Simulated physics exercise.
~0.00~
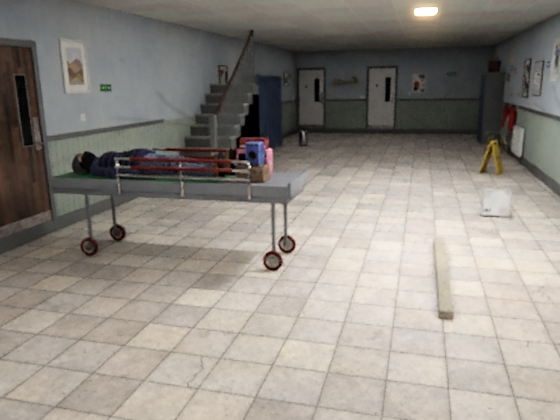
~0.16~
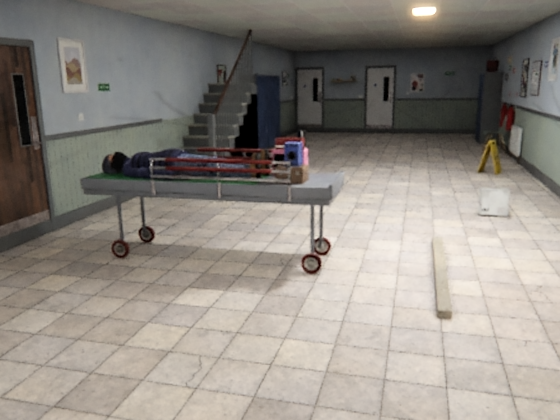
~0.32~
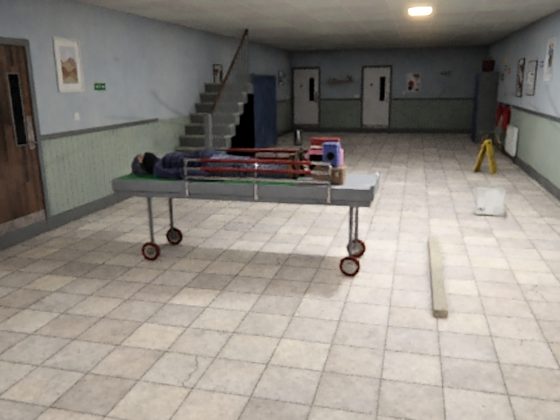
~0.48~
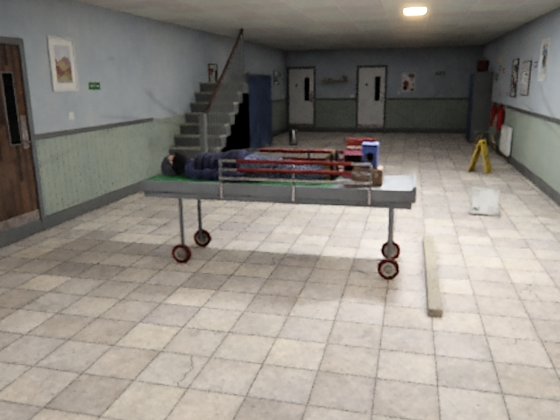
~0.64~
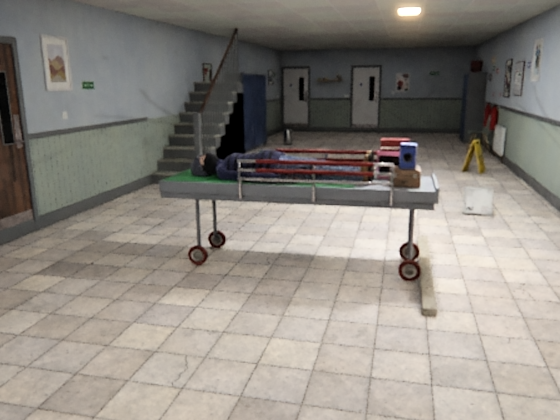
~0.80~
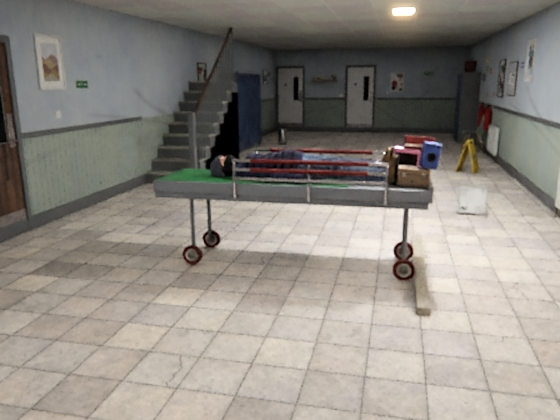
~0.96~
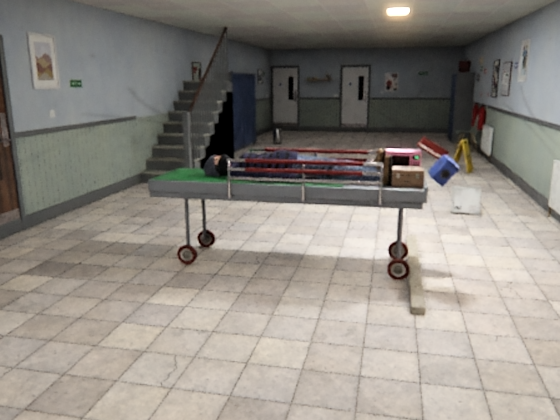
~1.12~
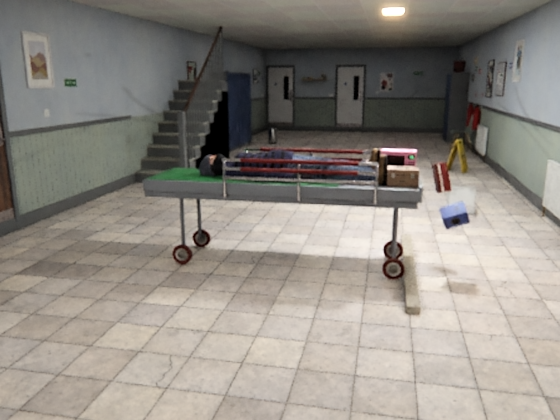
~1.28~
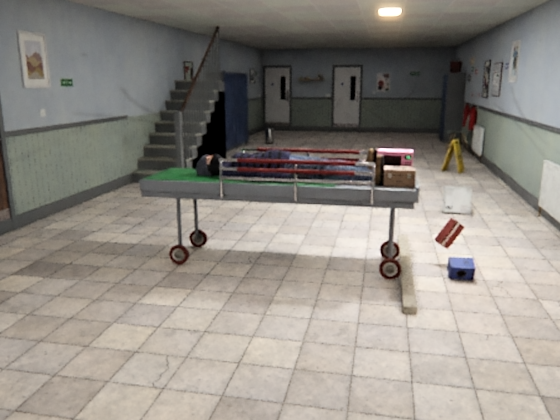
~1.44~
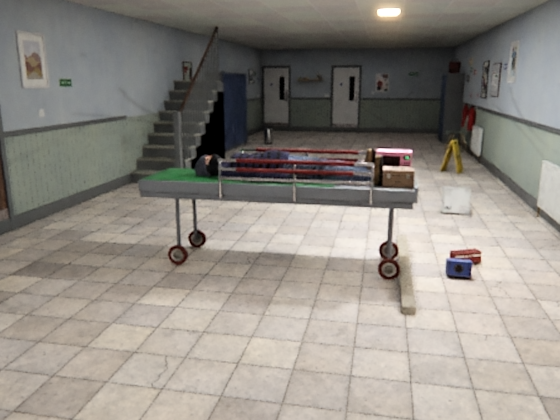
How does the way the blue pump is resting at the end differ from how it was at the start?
At the start the blue pump is upright on the trolley. At the end it is lying on its side on the floor to the right.
